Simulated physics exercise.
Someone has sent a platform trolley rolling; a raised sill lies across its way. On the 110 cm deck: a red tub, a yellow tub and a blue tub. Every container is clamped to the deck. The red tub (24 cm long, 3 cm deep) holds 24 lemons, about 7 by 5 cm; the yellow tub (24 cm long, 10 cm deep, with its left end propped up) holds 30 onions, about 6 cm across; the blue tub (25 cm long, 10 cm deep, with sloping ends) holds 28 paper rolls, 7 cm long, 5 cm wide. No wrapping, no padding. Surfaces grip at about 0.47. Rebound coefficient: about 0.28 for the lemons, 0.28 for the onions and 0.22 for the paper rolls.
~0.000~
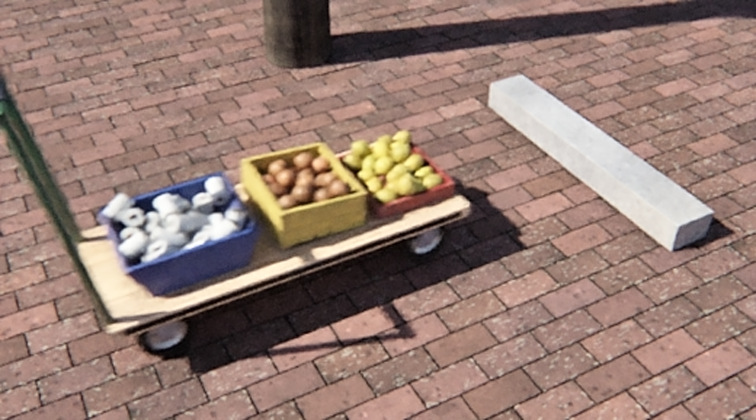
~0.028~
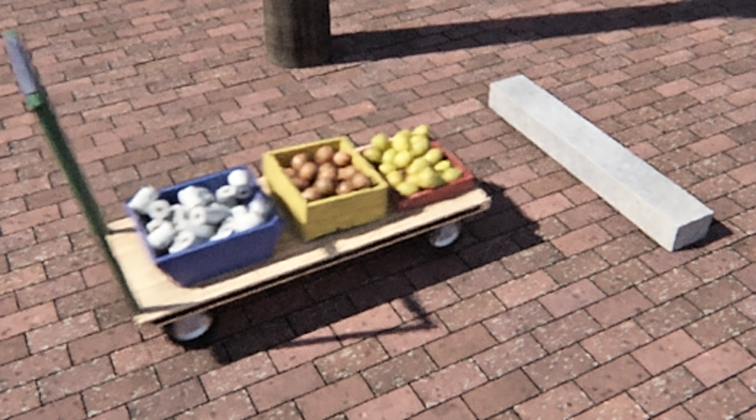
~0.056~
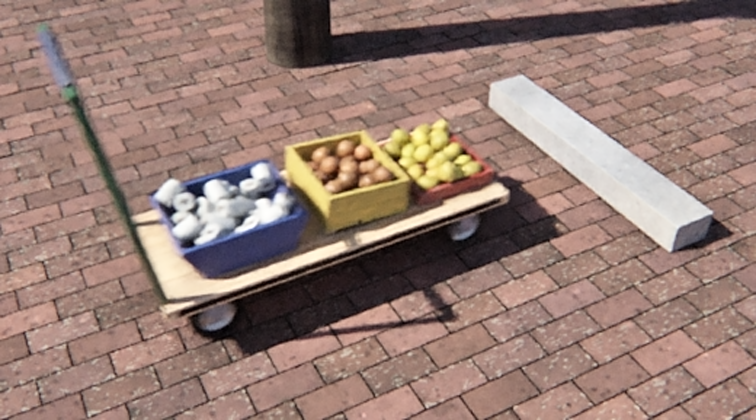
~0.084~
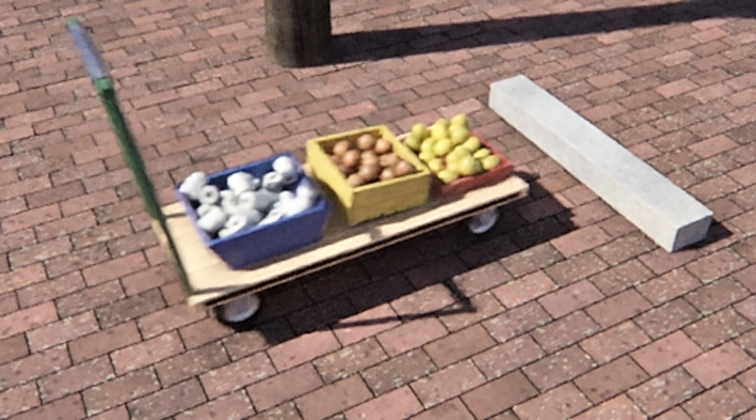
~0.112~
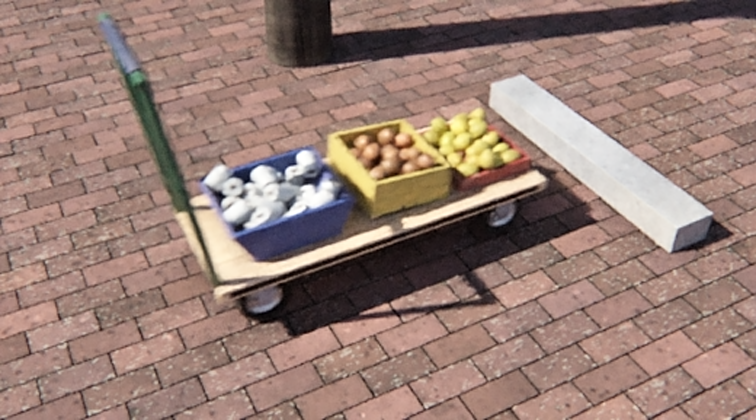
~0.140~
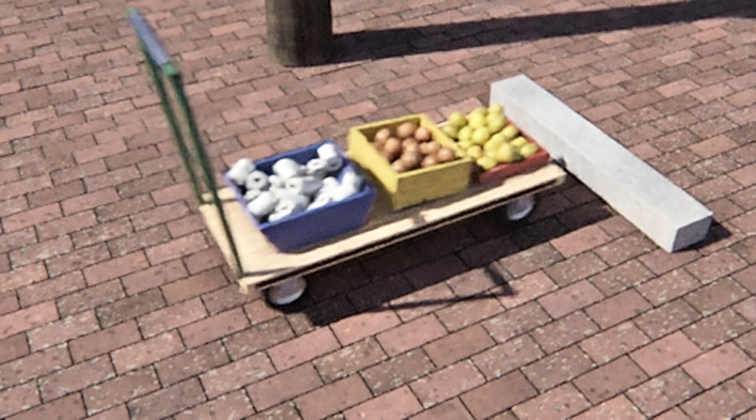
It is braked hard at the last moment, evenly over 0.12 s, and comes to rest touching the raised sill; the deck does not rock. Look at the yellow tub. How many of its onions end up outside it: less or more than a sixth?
Out of the yellow tub go fewer than one in six of the onions.
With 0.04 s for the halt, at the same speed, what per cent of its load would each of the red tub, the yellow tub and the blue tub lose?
Then red tub 40, yellow tub 10, blue tub 30 per cent.
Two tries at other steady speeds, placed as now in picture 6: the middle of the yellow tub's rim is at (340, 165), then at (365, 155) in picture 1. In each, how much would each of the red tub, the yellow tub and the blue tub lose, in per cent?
Red tub 40 then 20, yellow tub 0 then 0, blue tub 0 then 0 per cent.
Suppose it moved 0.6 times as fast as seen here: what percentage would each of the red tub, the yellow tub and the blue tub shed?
In that case red tub 40, yellow tub 0, blue tub 0 per cent.
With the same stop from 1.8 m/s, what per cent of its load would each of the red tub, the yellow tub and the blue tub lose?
In that case red tub 40, yellow tub 0, blue tub 0 per cent.
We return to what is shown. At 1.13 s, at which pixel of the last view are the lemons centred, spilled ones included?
Around (576, 118).
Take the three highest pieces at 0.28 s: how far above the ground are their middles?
About 36 cm.
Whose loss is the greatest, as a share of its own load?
It is the red tub.
After 0.18 s, it begins to slow.
After 0.28 s, red tub 22 in, 2 out, yellow tub 30 in, 0 out and blue tub 28 in, 0 out.
After 0.40 s, red tub 15 in, 9 out, yellow tub 29 in, 1 out and blue tub 27 in, 1 out.
After 0.63 s, red tub 15 in, 9 out, yellow tub 29 in, 1 out and blue tub 25 in, 3 out.
Final count (at 1.13 s), red tub 15 in, 9 out, yellow tub 29 in, 1 out and blue tub 25 in, 3 out. Asked share, 1 of 30, 3 per cent.
